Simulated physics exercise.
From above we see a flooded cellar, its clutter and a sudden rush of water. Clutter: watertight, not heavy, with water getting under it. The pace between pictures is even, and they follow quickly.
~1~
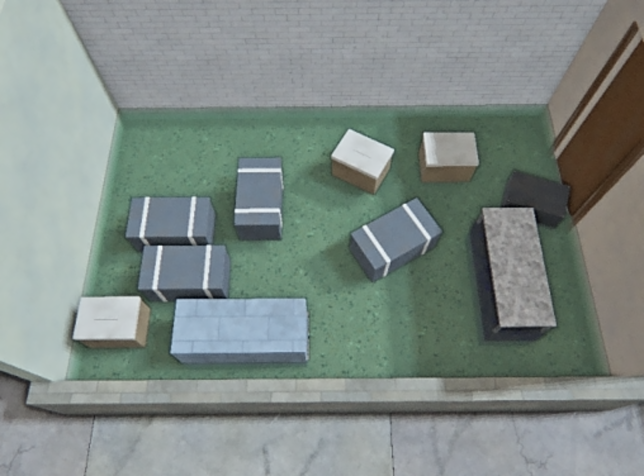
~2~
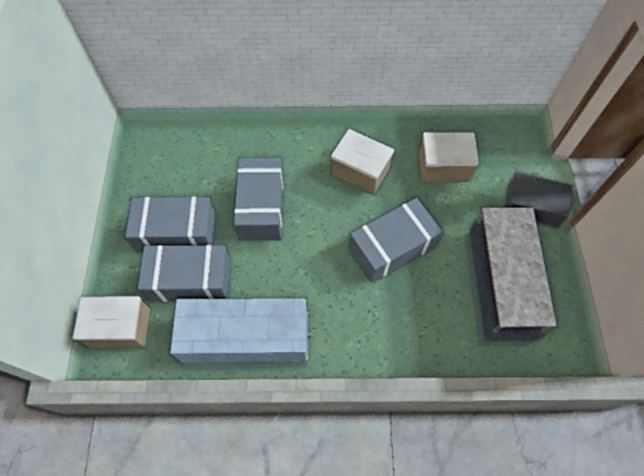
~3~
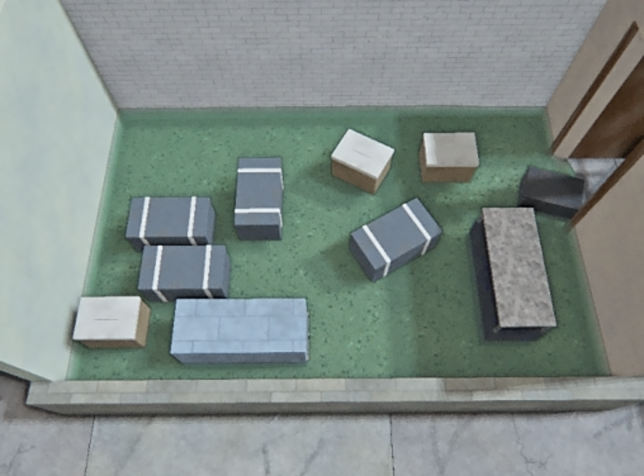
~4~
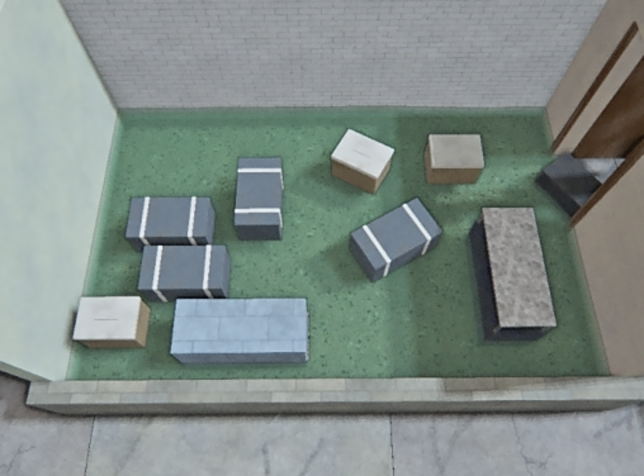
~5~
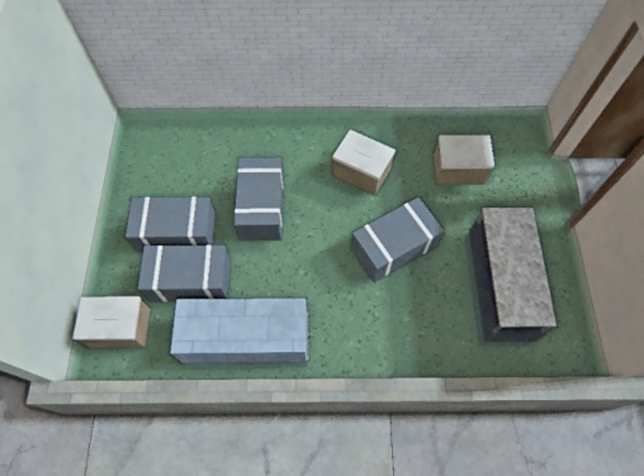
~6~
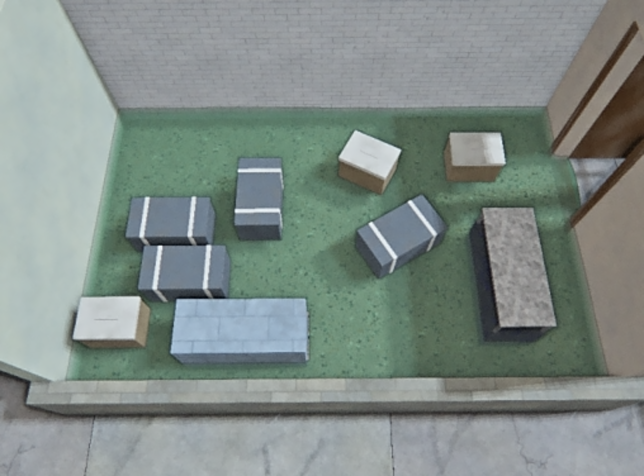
In a flooded cellar seen from above, a door on the right opened and a dark box slid out through the gap, then a pale box and a few others drifted slightly right.
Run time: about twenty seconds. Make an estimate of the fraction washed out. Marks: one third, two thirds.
The portion is going to be a third to two thirds.
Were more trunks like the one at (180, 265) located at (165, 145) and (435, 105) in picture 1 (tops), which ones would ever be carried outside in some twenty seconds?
In order, the first is never leaving and the second is escaping.
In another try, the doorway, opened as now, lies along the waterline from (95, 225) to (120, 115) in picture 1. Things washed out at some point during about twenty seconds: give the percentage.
That would be near 90 per cent of the things.
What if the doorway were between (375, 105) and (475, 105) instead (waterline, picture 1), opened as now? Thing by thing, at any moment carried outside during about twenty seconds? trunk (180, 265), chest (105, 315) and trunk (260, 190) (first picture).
In the order given: Retained, retained, flushed out.
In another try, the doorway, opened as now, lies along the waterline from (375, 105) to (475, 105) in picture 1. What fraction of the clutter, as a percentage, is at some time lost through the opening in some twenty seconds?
Close to 60 %.
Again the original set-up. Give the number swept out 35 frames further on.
By that point the tally is 4.
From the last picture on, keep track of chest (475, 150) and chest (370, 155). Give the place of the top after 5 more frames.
The first should be near (562, 154), the second near (413, 143).
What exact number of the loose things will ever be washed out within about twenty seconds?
It totals 4.
A moment on, 1 of 8 are out; 7 afloat.
Next, 3 of 8 are out; 5 afloat.
Later, 4 of 8 are out; 4 afloat.
In the end, 4 of 8 are out; 4 afloat.
